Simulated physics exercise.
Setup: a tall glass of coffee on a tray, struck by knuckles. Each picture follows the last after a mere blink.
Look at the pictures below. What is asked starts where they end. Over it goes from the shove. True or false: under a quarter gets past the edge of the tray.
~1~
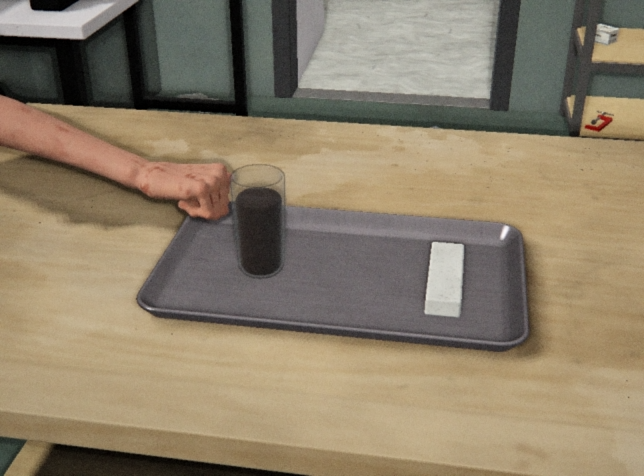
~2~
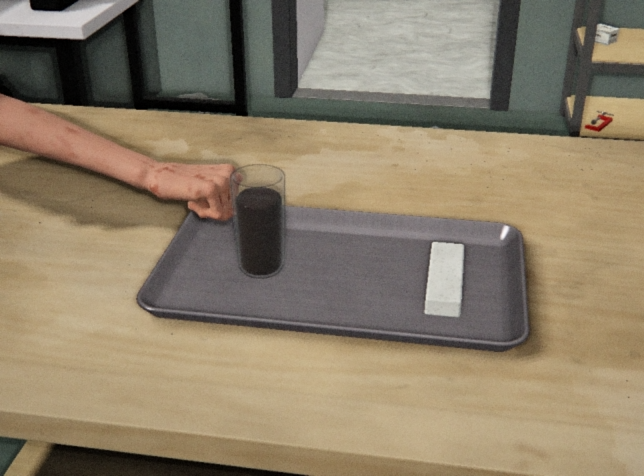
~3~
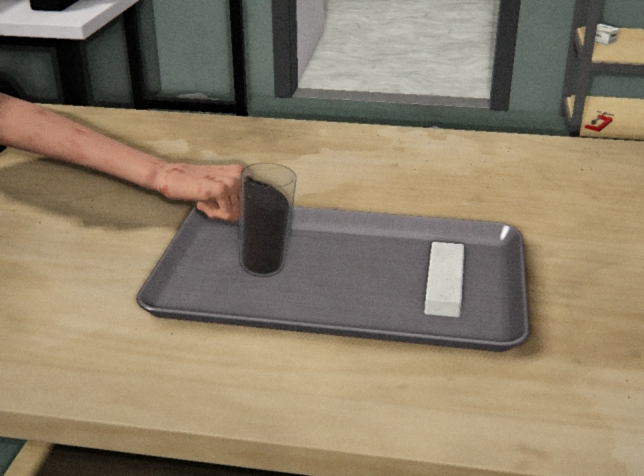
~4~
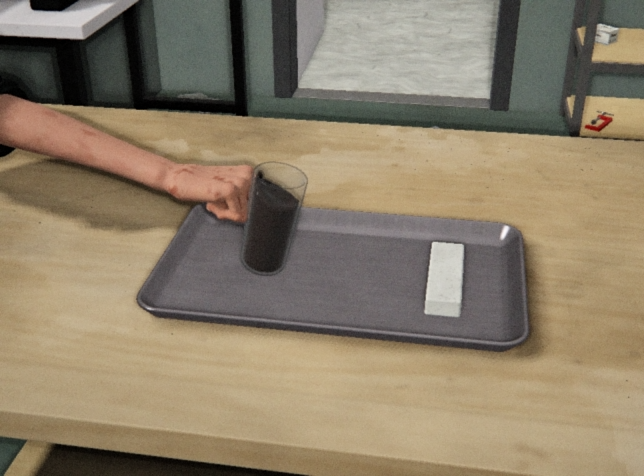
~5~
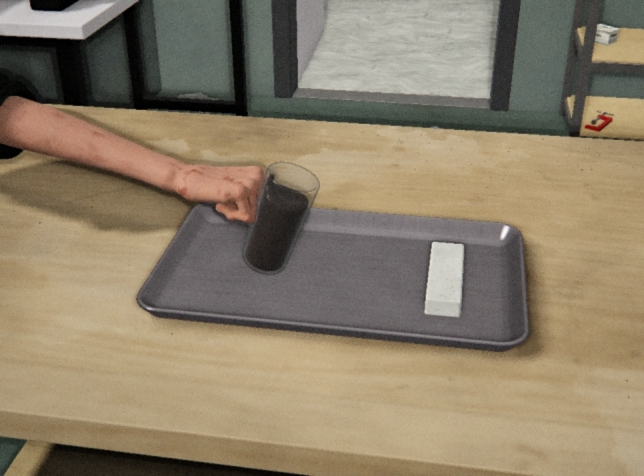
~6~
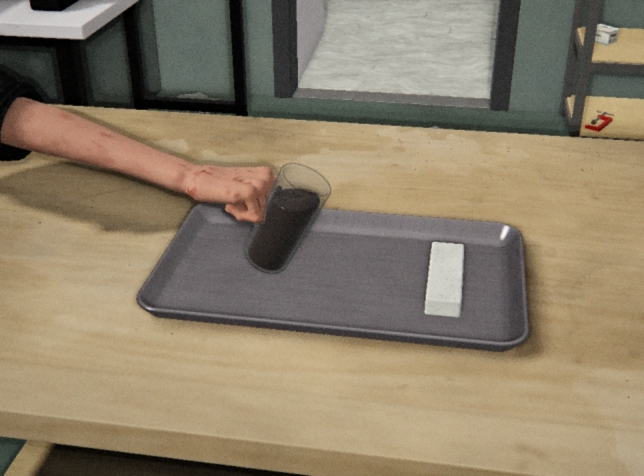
True.
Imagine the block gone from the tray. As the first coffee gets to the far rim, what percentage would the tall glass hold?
60 %.
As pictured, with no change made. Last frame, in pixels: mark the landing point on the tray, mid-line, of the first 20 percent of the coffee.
(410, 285).
A moment on, the tall glass is falling and 100 per cent is in the glass, 0 on the tray and 0 above or beyond its rim.
Next, the tall glass lies on its side and 74 per cent is in the glass, 9 on the tray and 17 above or beyond its rim.
Then the tall glass lies on its side and 45 per cent is in the glass, 43 on the tray and 12 above or beyond its rim.
Later the tall glass lies on its side and 25 per cent is in the glass, 65 on the tray and 10 above or beyond its rim.
In the end 90 per cent is held by tray and glass, 10 is off the tray.
